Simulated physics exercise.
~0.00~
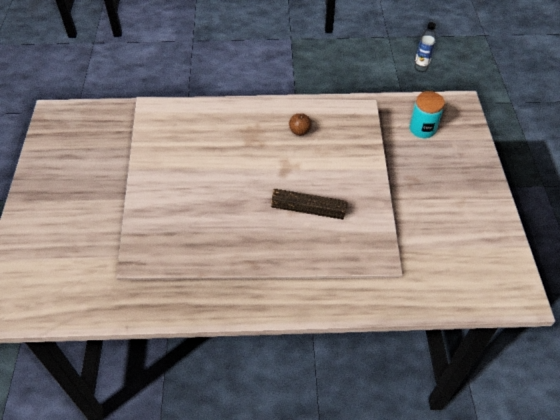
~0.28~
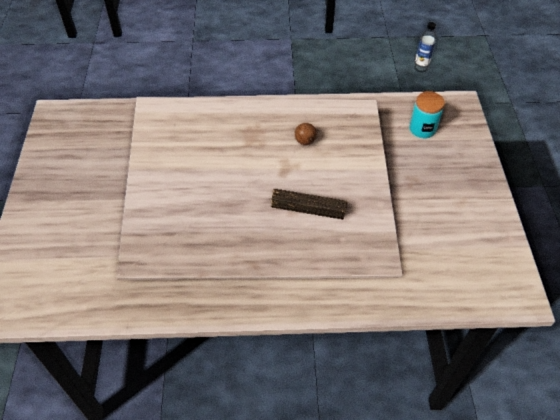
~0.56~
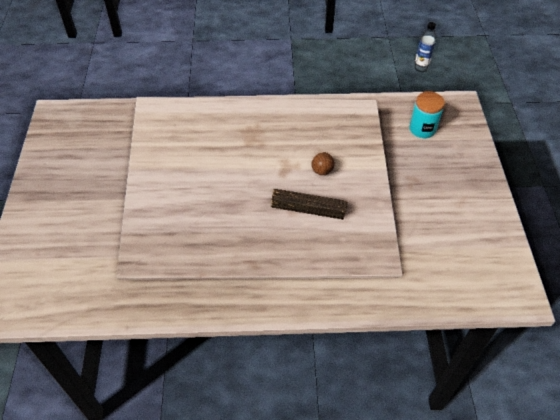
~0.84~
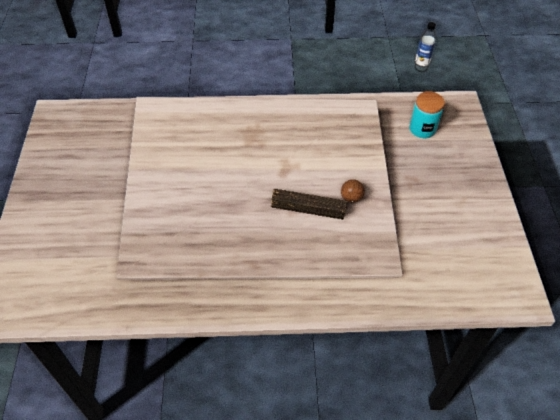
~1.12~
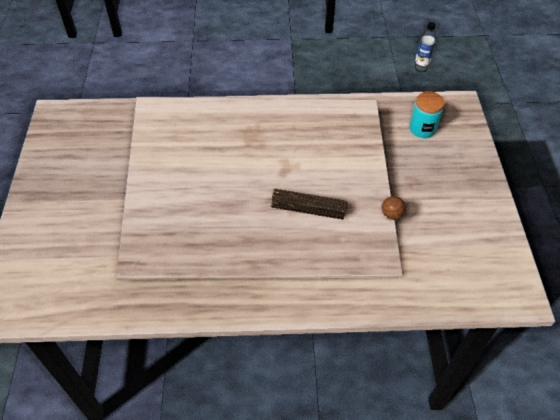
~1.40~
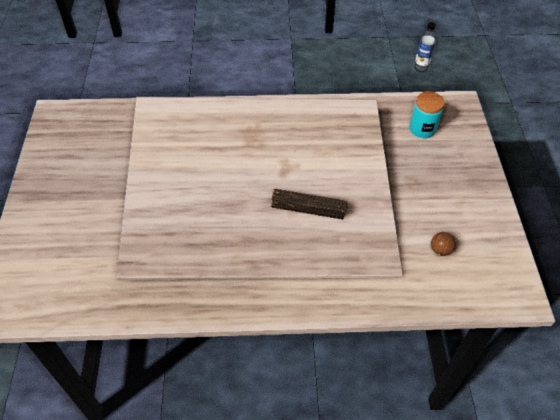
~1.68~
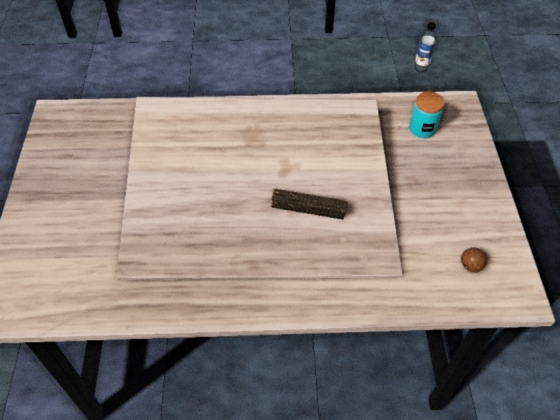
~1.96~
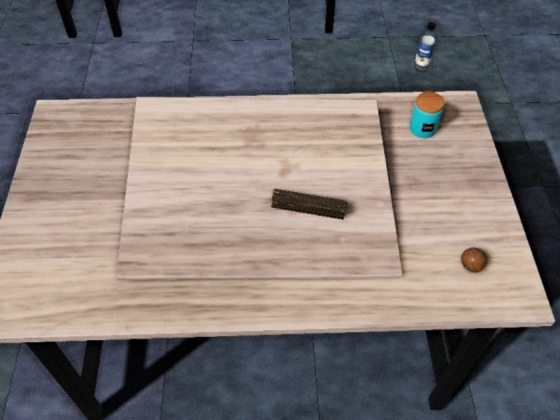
A wooden board lies on a table as a brown ball rolls off its right edge and stops.
